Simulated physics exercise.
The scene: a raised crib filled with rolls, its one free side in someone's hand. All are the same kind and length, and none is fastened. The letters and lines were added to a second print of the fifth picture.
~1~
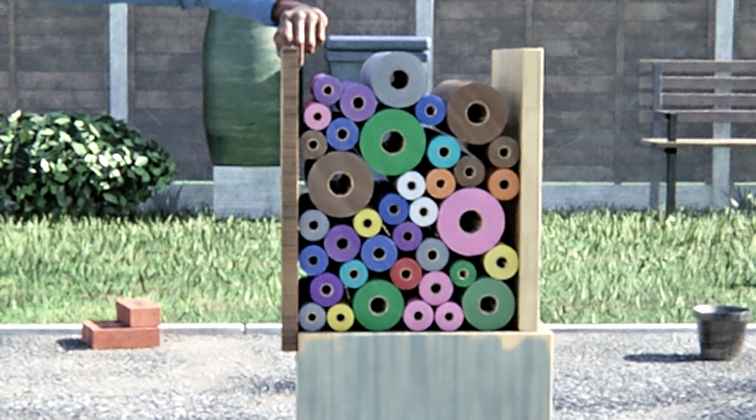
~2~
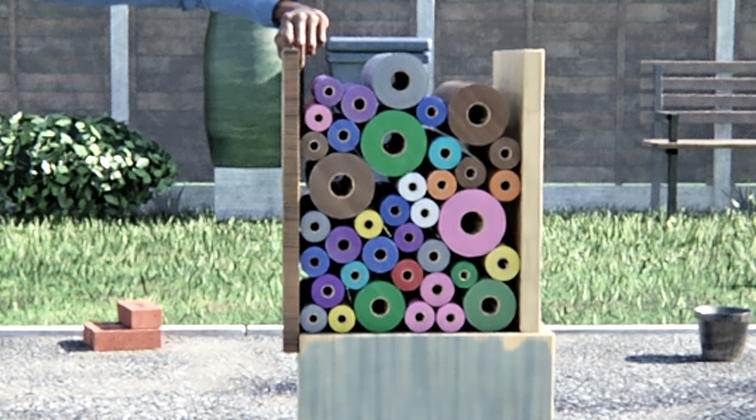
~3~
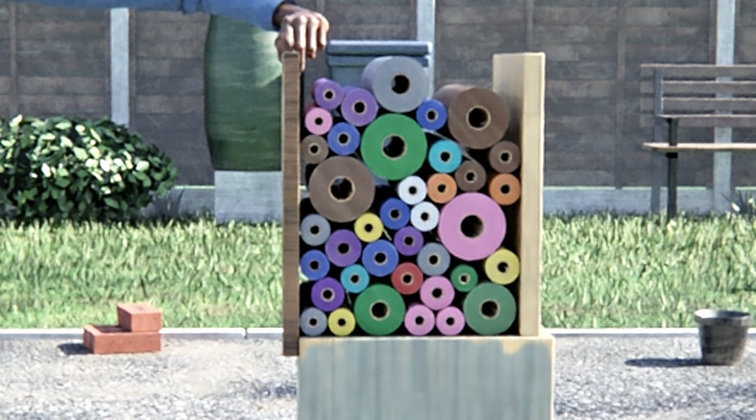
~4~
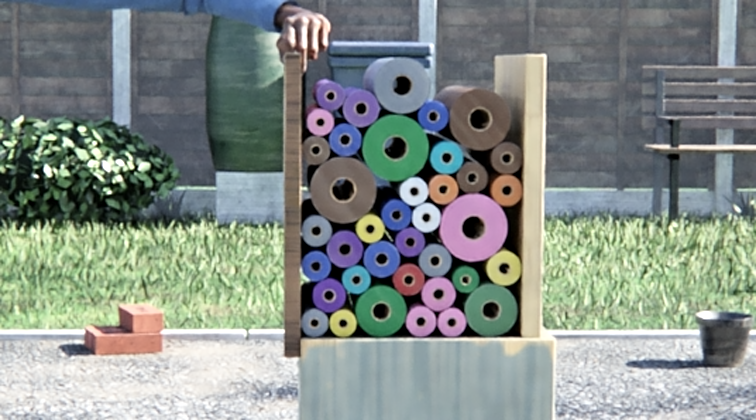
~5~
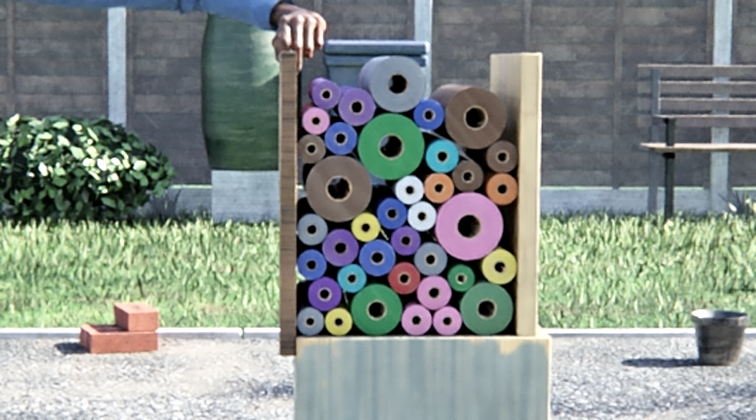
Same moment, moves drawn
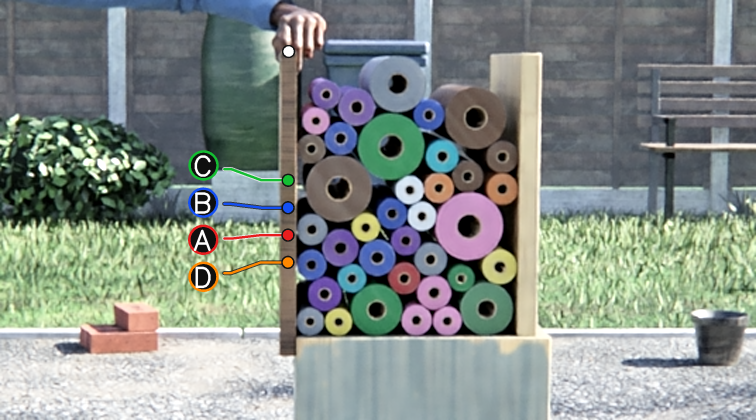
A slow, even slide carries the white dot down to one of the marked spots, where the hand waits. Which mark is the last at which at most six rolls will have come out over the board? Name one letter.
The answer is mark A.
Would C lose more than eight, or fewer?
Fewer than eight.
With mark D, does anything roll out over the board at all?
Yes, at D.
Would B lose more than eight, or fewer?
Fewer than eight.
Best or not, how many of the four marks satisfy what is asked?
Three of the four.
On the marked copy, A at (288, 235); B at (288, 208); C at (288, 180); D at (288, 262); the white dot at (289, 52).
Following A. Soon after the start, top of the board (296, 130).
Later, top of the board (296, 216).
In the end, top of the board (296, 234), three out over the board.
As for the rest, B three out over the board; C two out over the board; D more than six out over the board.
